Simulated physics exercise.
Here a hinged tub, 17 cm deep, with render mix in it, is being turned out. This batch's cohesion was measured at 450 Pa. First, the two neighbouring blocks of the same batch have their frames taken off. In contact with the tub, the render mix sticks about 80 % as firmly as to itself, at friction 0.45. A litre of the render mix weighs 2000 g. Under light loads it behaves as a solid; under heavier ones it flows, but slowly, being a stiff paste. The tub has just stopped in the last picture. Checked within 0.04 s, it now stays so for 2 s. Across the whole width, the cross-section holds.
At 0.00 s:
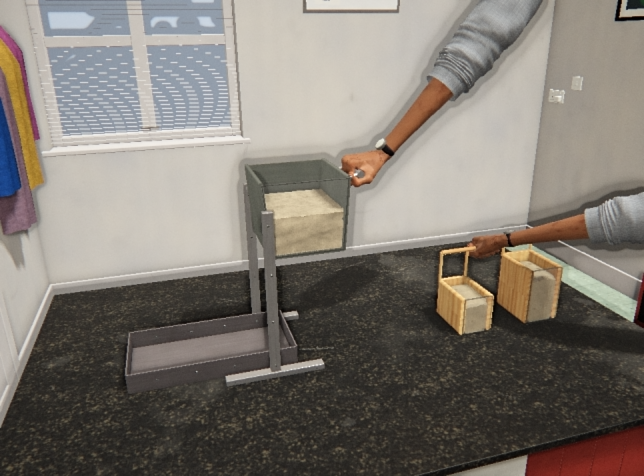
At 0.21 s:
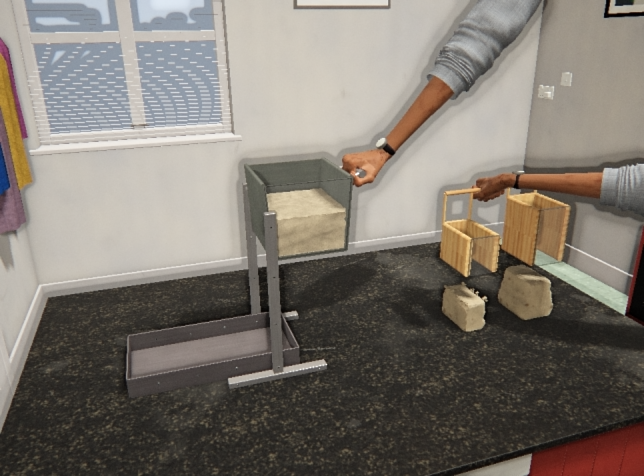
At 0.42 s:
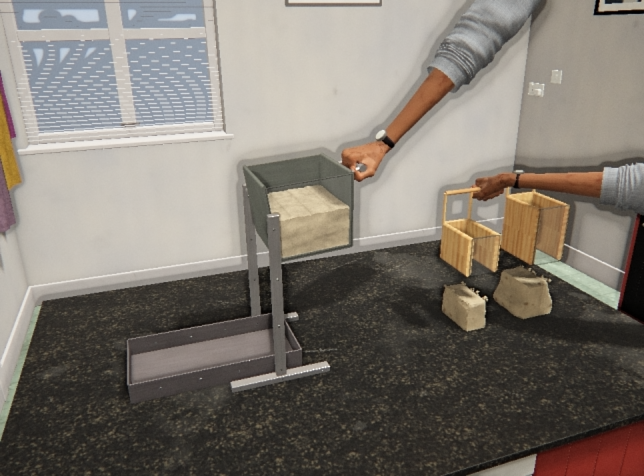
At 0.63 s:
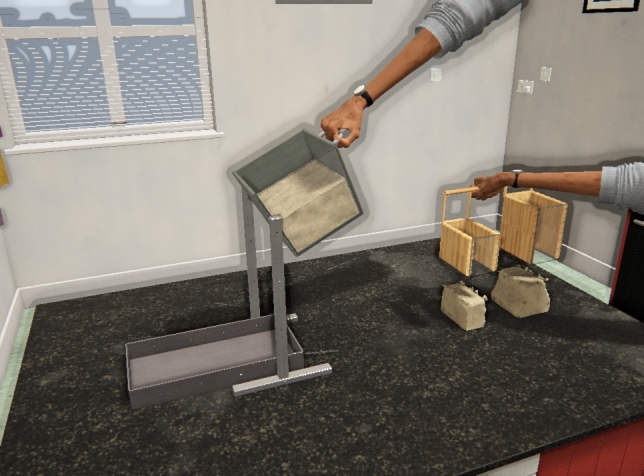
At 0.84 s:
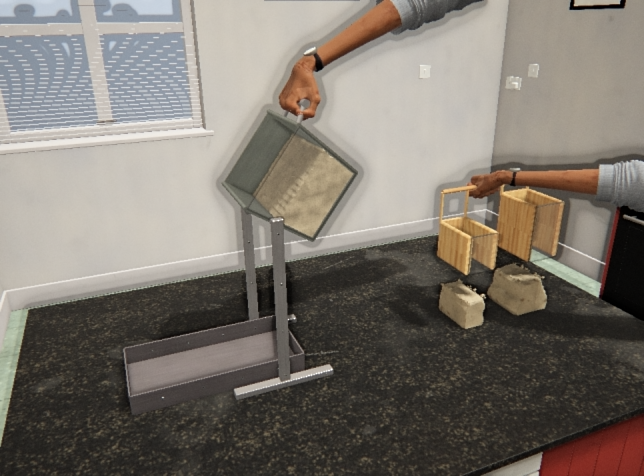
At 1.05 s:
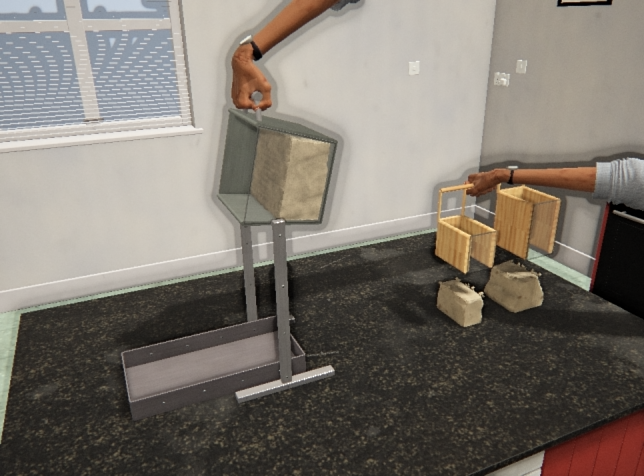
In a pale-walled room with a blinded window at left, a dark speckled countertop is seen from slightly above, the view drifting gently rightward. A grey tub of beige mix stands on a metal stand above a shallow grey tray, left of two small beige blocks in wooden casings. One hand lifts the casings off the blocks, which slump slightly, then another tilts the tub steeply leftward, the mix staying inside.
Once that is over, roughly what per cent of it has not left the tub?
Around 100 percent.
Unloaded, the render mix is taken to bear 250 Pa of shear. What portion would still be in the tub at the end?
95 %.
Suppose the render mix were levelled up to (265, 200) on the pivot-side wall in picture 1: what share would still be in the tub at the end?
It would be near 75 %.
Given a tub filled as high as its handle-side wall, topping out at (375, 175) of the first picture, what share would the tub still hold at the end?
That would leave about 70 % in the tub.
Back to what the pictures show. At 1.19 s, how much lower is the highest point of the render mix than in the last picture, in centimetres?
Around 2 cm below its level in the last picture.
After 1.19 s, the tub is at 77 degrees and holds 100 %.
After 1.36 s, the tub is at 77 degrees and holds 100 %.
After 1.53 s, the tub is at 77 degrees and holds 100 %.
After 1.70 s, the tub is at 77 degrees and holds 100 %.
After 3.05 s, the tub is at 77 degrees and holds 100 %.
